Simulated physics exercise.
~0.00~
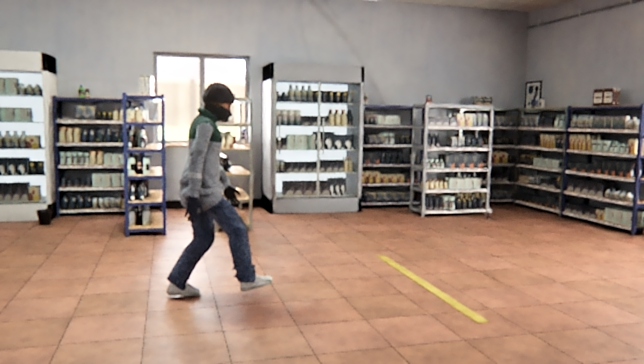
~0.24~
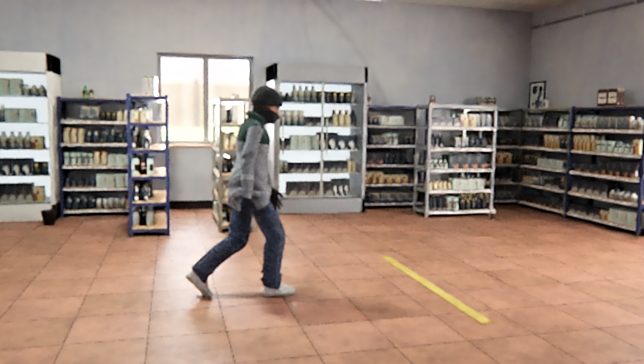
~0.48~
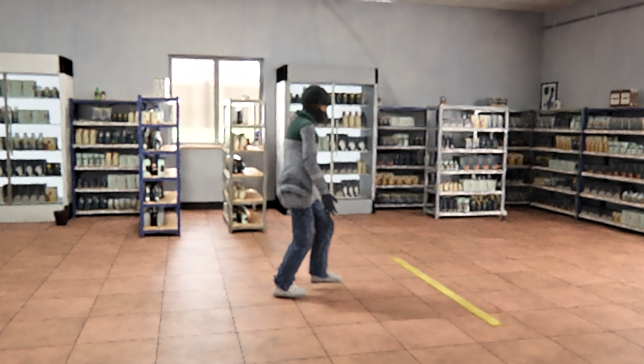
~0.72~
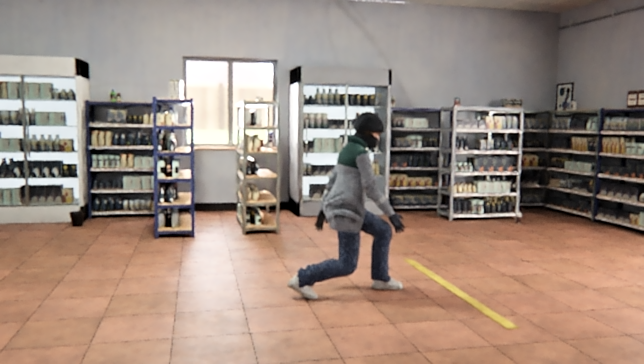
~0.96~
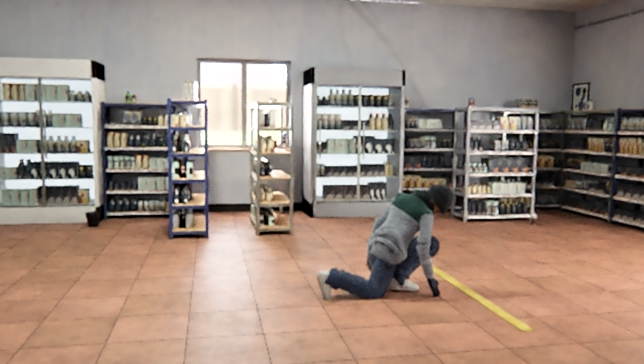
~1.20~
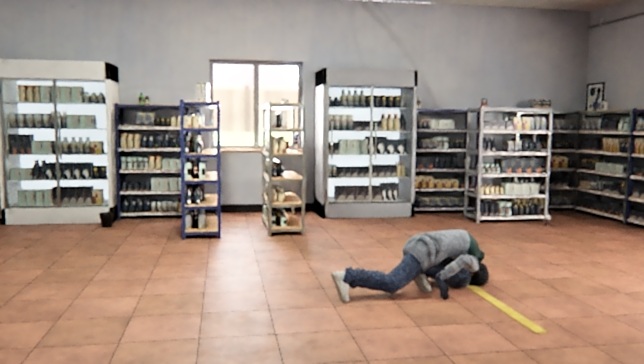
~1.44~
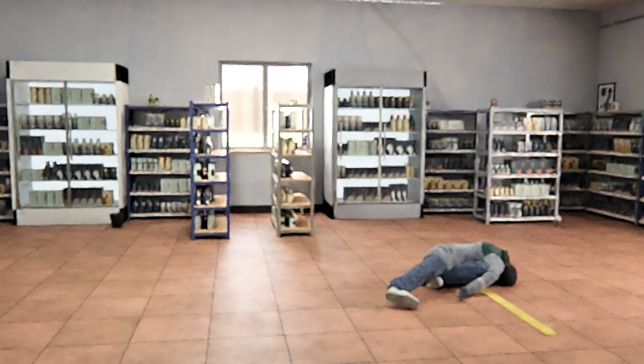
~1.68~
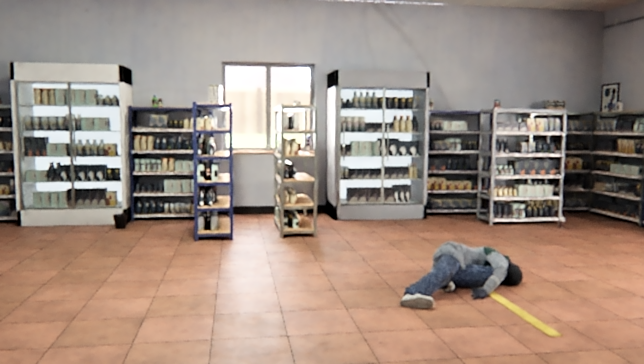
Person in dark cap and jeans walking right across tiled shop floor, sinking to knees, then lying still, head past yellow strip.
